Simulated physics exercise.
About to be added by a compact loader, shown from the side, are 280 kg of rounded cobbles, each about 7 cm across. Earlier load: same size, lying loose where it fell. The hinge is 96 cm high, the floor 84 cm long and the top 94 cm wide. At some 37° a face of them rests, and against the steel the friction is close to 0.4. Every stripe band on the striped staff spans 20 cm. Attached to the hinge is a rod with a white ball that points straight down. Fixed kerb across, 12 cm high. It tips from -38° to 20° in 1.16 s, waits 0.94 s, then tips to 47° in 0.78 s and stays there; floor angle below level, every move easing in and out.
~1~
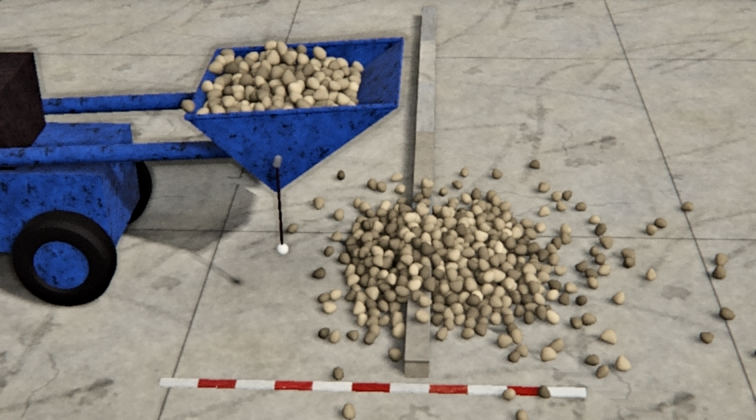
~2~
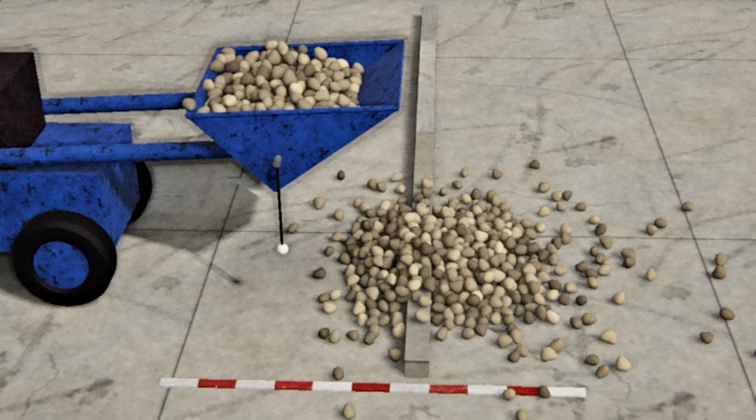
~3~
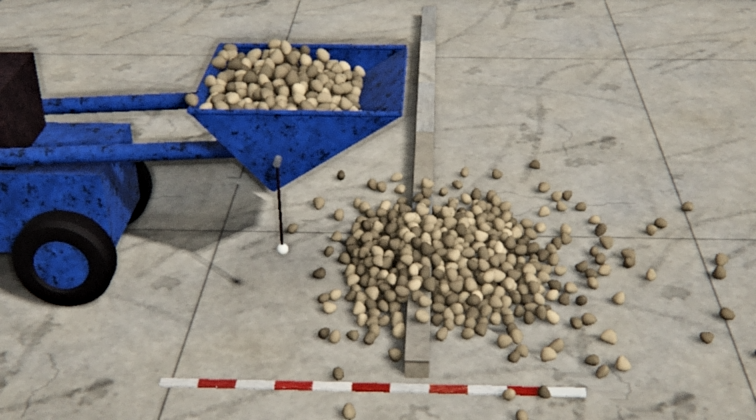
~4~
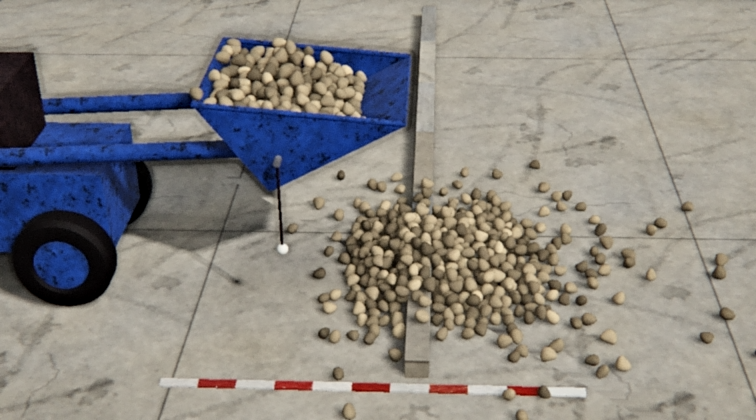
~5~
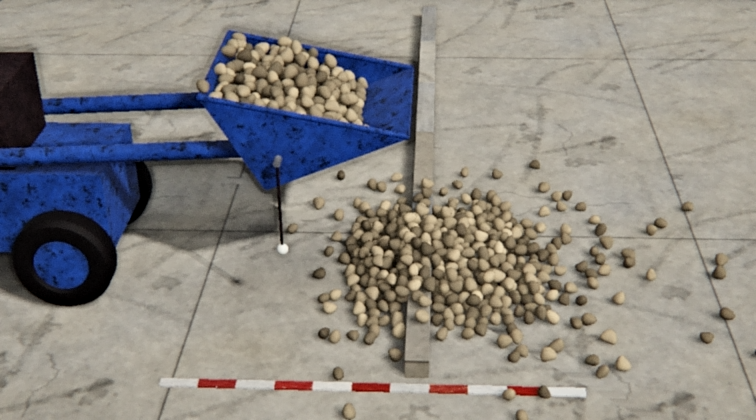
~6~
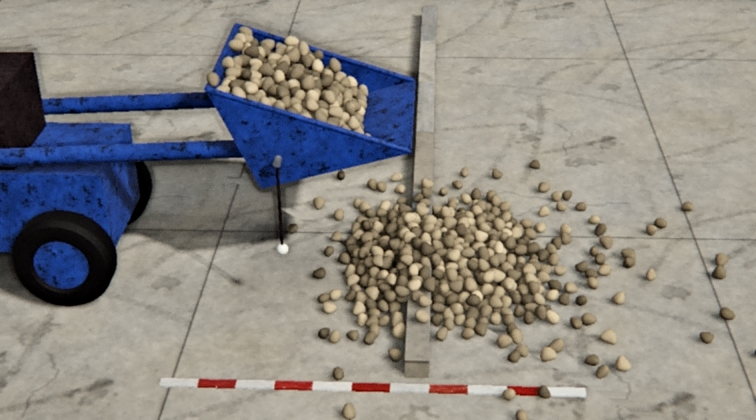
The blue loader's bucket, full of rounded stones, gradually tilts forward beside a loose stone pile.
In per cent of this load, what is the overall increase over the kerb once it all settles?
66 out of 100, about.
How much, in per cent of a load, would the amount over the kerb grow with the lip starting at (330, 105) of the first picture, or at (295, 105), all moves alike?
First place: Roughly 10 %; second place: Roughly 0 %.
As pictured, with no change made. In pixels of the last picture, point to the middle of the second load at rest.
Near (451, 247).
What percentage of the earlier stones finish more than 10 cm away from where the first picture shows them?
10 per cent.
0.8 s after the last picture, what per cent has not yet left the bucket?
It holds some 95 percent.
Then, 0.4 s after the last picture the floor is at 11°; in per cent of one load, 100 in the bucket, 38 on this side of the kerb, 62 over the kerb; the foremost stones are at (720, 287).
Then, 0.8 s after the last picture the floor is at 20°; in per cent of one load, 94 in the bucket, 43 on this side of the kerb, 62 over the kerb; the foremost stones are at (720, 287).
Then, 2.8 s after the last picture the floor is at 47°; in per cent of one load, 0 in the bucket, 71 on this side of the kerb, 129 over the kerb; the foremost stones are at (720, 287).
Then, 5.3 s after the last picture the floor is at 47°; in per cent of one load, 0 in the bucket, 71 on this side of the kerb, 129 over the kerb; the foremost stones are at (720, 287). Net gain over the kerb, 66.
